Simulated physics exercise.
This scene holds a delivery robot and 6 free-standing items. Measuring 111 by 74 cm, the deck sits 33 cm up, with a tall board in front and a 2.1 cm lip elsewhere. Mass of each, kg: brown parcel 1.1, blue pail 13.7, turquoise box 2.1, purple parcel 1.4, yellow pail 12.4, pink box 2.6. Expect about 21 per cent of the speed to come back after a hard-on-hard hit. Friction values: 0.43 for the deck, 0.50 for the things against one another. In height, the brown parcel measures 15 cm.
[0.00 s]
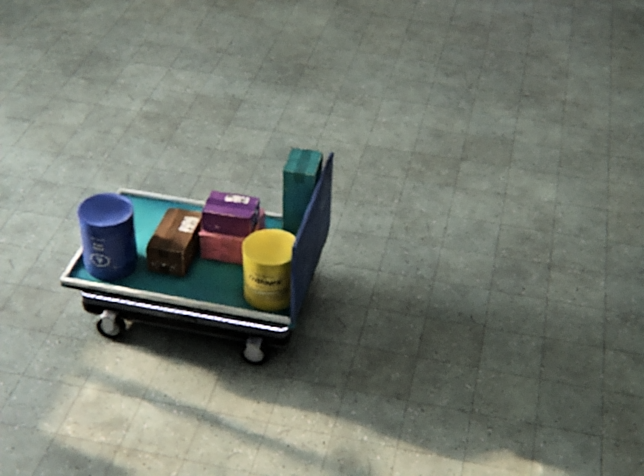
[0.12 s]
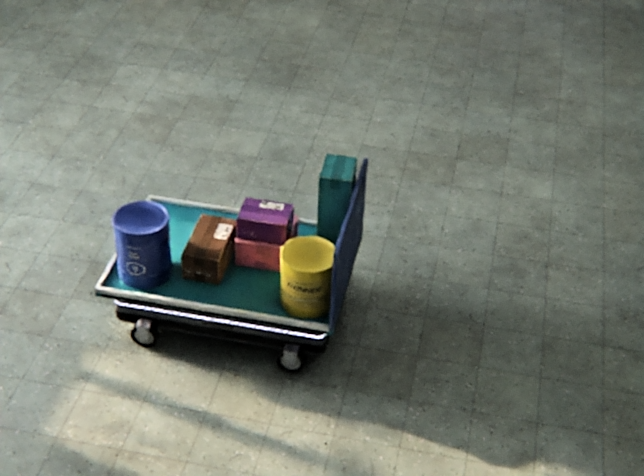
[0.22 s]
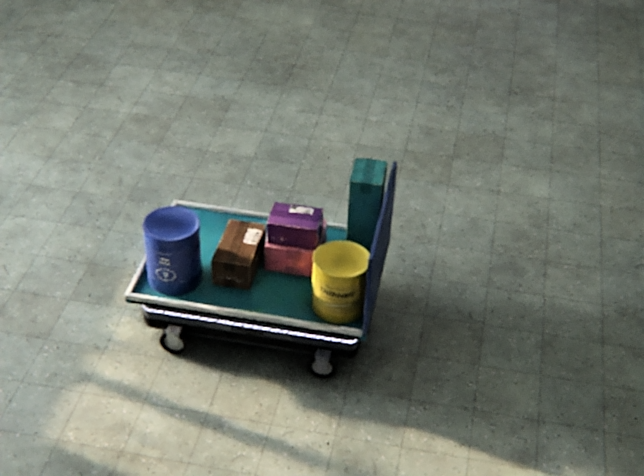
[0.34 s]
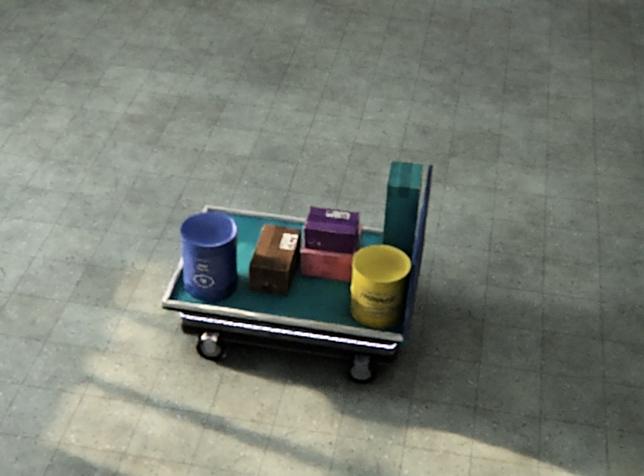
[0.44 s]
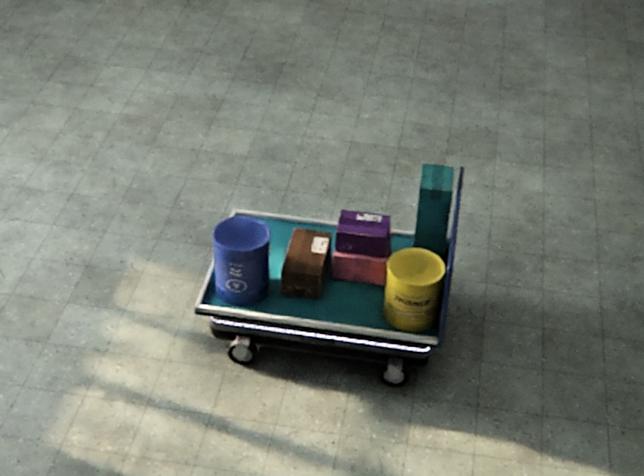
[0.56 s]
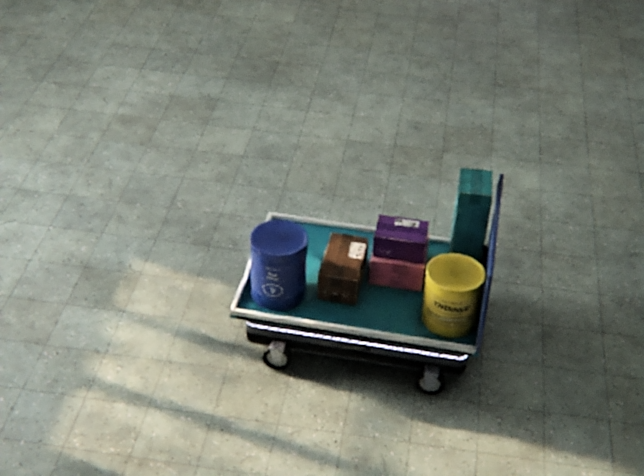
The clip opens on a low wheeled cart at the left of a tiled floor, carrying blue and yellow pails, a brown parcel, a purple parcel atop a pink box, and a tall turquoise box. It rolls steadily rightward and slightly nearer, its load staying almost unchanged, into the right half.
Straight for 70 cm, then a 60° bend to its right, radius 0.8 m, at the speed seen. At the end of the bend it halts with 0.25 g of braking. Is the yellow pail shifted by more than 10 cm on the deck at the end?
Out of range.
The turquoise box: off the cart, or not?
Turquoise box: Goes out of bounds.
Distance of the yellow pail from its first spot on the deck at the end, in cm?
Net distance near 20 cm.
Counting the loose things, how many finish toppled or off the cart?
I make it 1.
After 0.86 s, cart has run 129 cm, turned 32°; turquoise box now off the cart; yellow pail moved 18 cm near (520, 355); purple parcel moved 10 cm.
After 1.16 s, cart has run 174 cm, turned 59°; yellow pail moved 21 cm near (535, 456); purple parcel moved 15 cm; pink box moved 11 cm.
In the end (2.3 s), off the cart, turquoise box; not toppled but over 10 cm from the start, purple parcel, yellow pail and pink box; the other 2 under 10 cm from the start.
